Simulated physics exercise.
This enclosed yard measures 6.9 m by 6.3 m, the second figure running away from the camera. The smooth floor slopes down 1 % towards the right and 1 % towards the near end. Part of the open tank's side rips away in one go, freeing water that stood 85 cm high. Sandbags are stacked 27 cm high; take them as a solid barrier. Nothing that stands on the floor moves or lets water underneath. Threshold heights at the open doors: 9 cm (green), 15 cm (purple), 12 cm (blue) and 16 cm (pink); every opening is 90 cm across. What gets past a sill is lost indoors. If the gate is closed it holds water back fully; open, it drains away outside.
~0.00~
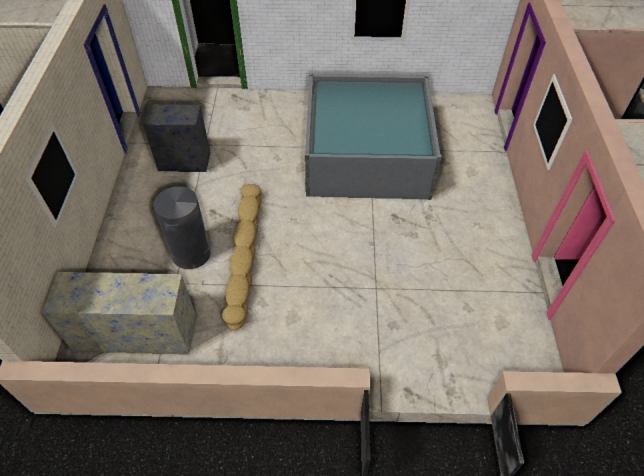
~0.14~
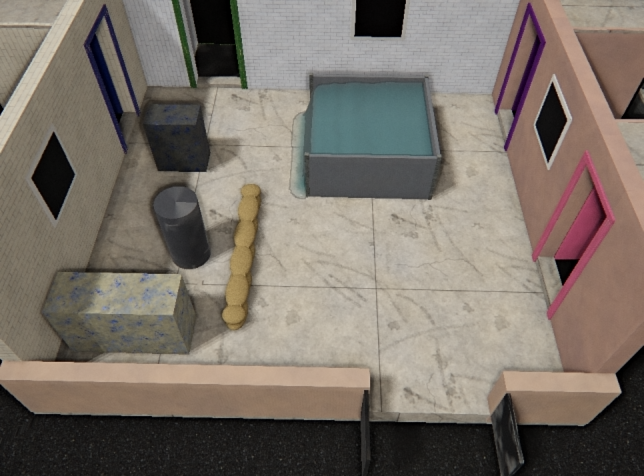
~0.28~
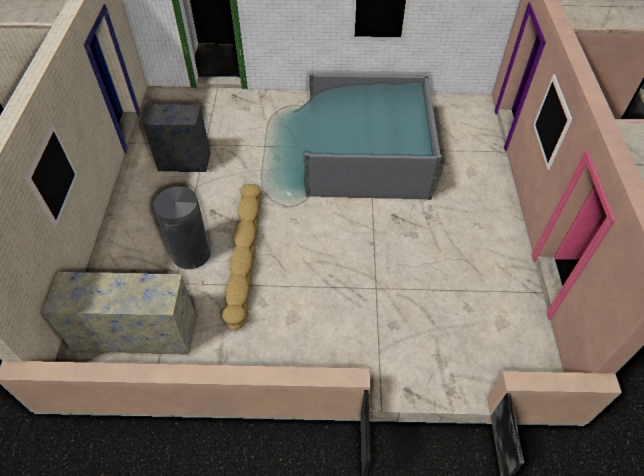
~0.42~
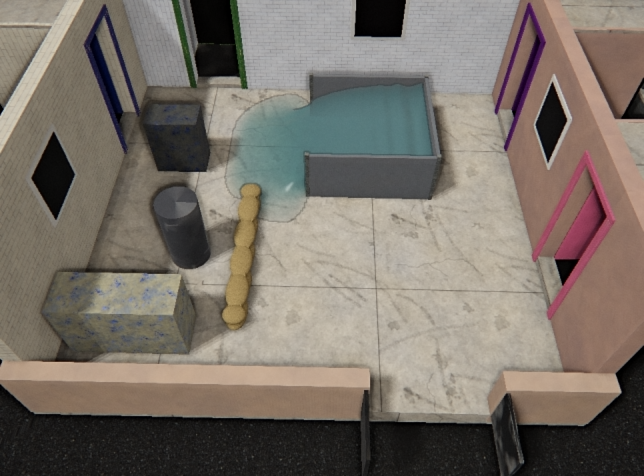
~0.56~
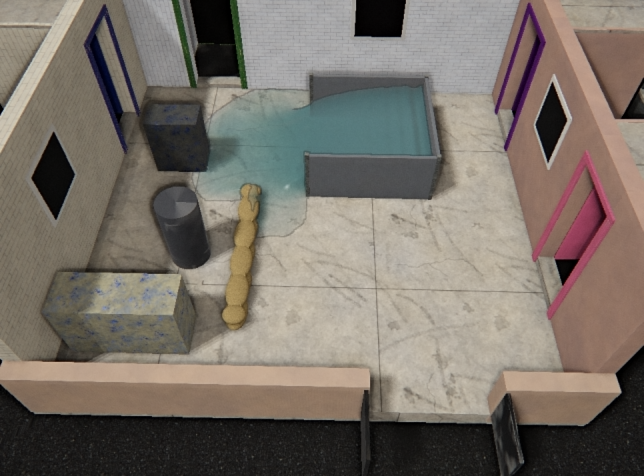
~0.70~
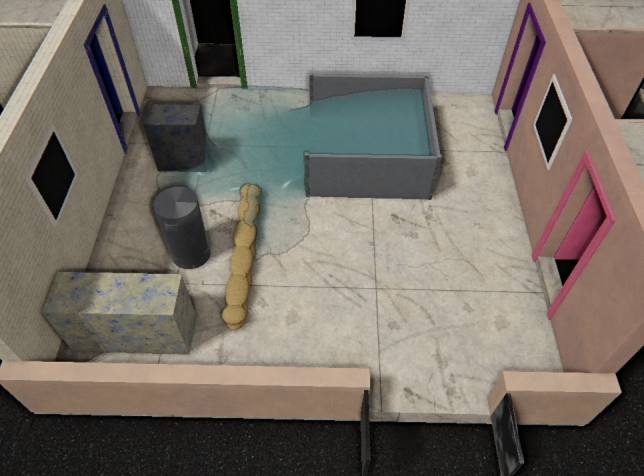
Walled yard with a grey open tank losing its left side, teal water pouring out and spreading around a row of sandbags.
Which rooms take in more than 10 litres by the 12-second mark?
The water let in: At the green door it goes over the limit; at the purple door it stays under the limit; at the blue door it goes over the limit; at the pink door it does not reach the limit.
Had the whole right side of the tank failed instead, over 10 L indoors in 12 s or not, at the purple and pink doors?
Against that limit: Purple above, pink under.
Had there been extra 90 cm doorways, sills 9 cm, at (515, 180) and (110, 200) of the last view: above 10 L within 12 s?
In turn: Not over, above.
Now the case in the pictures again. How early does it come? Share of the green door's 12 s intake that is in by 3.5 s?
About 60 per cent.
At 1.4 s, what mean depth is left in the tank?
Roughly 39 cm on average.
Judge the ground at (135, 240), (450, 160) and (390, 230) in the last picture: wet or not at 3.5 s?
In turn: Under water, not reached, still dry.
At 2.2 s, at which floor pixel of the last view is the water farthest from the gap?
At about (48, 385).
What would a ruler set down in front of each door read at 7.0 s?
In cm: Green 7, purple 9, blue 7, pink 10.
After 1.4 s water covers 35 % of the floor and is deepest (50 cm) near (214, 164); green door 16 cm at the sill, 1 L in, purple door not reached, blue door 20 cm at the sill, 74 L in, pink door not reached.
After 2.2 s water covers 45 % of the floor and is deepest (47 cm) near (147, 91); green door 15 cm at the sill, 19 L in, purple door not reached, blue door 37 cm at the sill, 211 L in, pink door not reached.
After 3.5 s water covers 55 % of the floor and is deepest (28 cm) near (52, 372); green door 22 cm at the sill, 101 L in, purple door not reached, blue door 22 cm at the sill, 356 L in, pink door not reached.
After 7.0 s water covers 85 % of the floor and is deepest (18 cm) near (162, 305); green door 7 cm at the sill, 167 L in, purple door 9 cm at the sill, 0 L in, blue door 7 cm at the sill, 390 L in, pink door 10 cm at the sill, 0 L in.
After 12.0 s water covers 95 % of the floor and is deepest (14 cm) near (521, 218); green door 4 cm at the sill, 167 L in, purple door 6 cm at the sill, 0 L in, blue door 5 cm at the sill, 390 L in, pink door 10 cm at the sill, 0 L in.
